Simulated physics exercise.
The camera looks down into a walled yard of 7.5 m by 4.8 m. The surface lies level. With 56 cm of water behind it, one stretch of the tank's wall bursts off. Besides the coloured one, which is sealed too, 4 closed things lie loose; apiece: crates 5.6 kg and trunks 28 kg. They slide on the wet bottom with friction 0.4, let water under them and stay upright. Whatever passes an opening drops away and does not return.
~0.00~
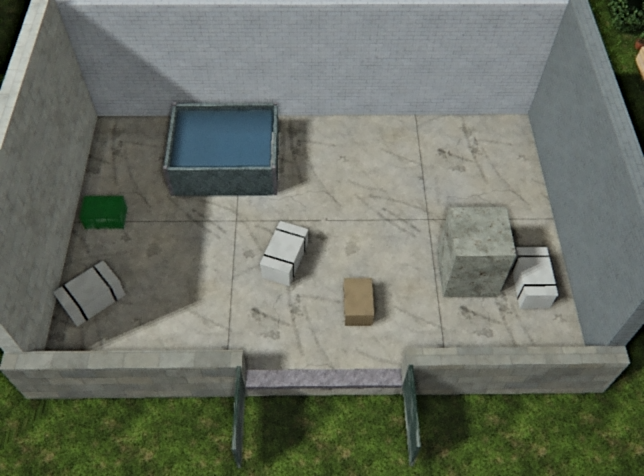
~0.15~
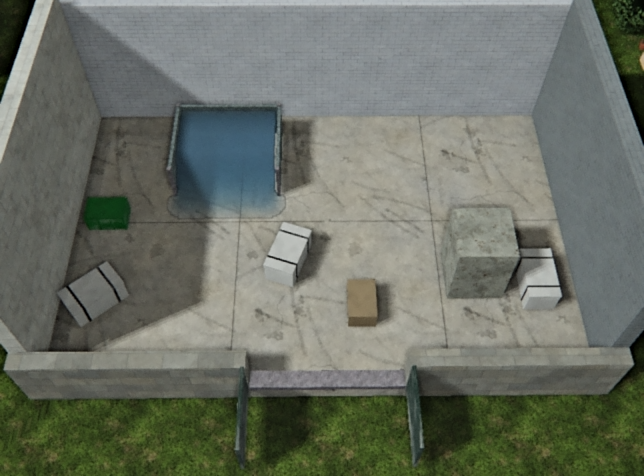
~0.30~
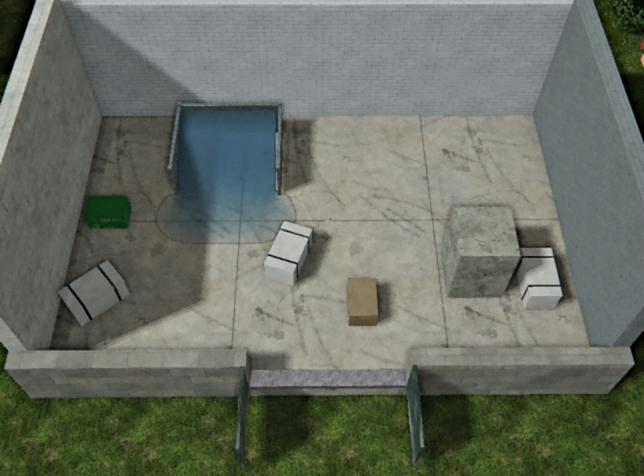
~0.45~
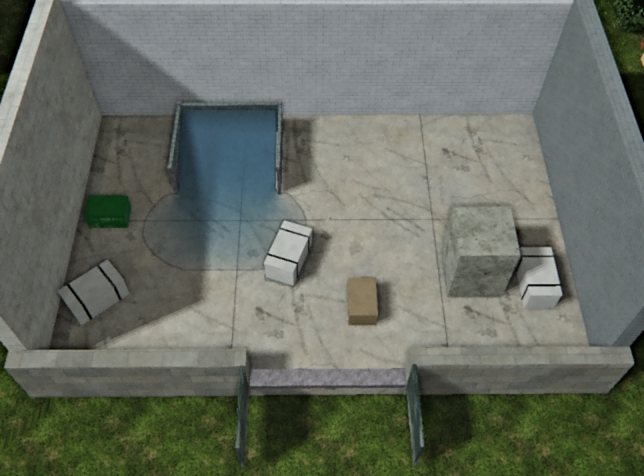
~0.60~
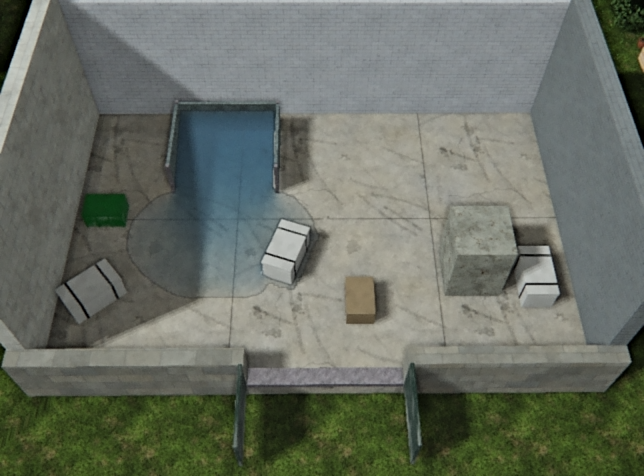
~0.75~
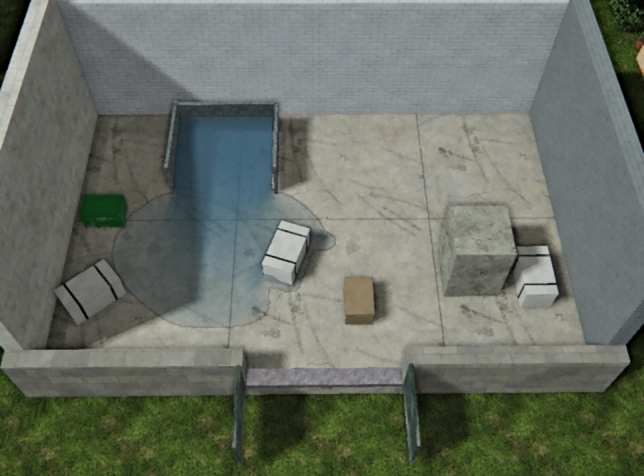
Water bursts through the front of a stone tank at the back left of a walled, pale-floored yard, seen from high above. A green crate sits at left, three white, dark-banded containers and a tan one lie around the floor, and a large grey block stands at right. The blue sheet spreads forward and sideways, rounding the middle white container, while the loose things stay put and the view wavers slightly.
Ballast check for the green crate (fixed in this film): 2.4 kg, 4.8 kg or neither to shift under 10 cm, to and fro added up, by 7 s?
Verdict: Neither load is enough.
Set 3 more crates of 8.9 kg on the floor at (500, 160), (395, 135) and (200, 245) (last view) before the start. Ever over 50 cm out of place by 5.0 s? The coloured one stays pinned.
In turn: Under, less, over.
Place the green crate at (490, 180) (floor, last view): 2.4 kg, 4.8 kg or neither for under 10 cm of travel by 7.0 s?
The smaller is enough.
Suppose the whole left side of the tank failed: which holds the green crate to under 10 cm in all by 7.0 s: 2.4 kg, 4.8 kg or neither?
In that case neither weight holds it.
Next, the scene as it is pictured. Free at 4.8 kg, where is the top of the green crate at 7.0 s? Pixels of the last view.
Near (157, 125).
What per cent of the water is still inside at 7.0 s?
Some 70 per cent remains.
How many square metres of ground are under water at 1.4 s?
Roughly 13 m2.
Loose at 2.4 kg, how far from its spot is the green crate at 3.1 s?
Roughly 0 cm.
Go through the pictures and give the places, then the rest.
The first picture shows the green crate at (101, 207), on the bottom; 2.0 m2 under water; 0 of 5 have shifted.
The second picture shows the green crate at (105, 207) rests on the ground; water covers 2.8 m2; 0 of 5 have shifted.
The third picture shows the green crate at (106, 206), on the bottom; 3.9 m2 under water; 0 of 5 have shifted.
The fourth picture shows the green crate at (106, 206), on the bottom; 5.0 m2 under water; 0 of 5 have shifted.
The fifth picture shows the green crate at (103, 204) rests on the ground; water covers 6.3 m2; 0 of 5 have shifted.
The sixth picture shows the green crate at (102, 205), on the bottom; 7.6 m2 under water; 0 of 5 have shifted.
After 1.4 s the green crate would be 0 cm from its start with 2.4 kg and 0 cm from its start with 4.8 kg; 0 cm of water round it then.
After 3.1 s the green crate would be 1 cm from its start with 2.4 kg and 0 cm from its start with 4.8 kg; 1 cm of water round it then.
After 4.9 s the green crate would be 152 cm from its start with 2.4 kg and 143 cm from its start with 4.8 kg; 3 cm of water round it then.
After 7.0 s the green crate would be 200 cm from its start with 2.4 kg and 174 cm from its start with 4.8 kg; 7 cm of water round it then.
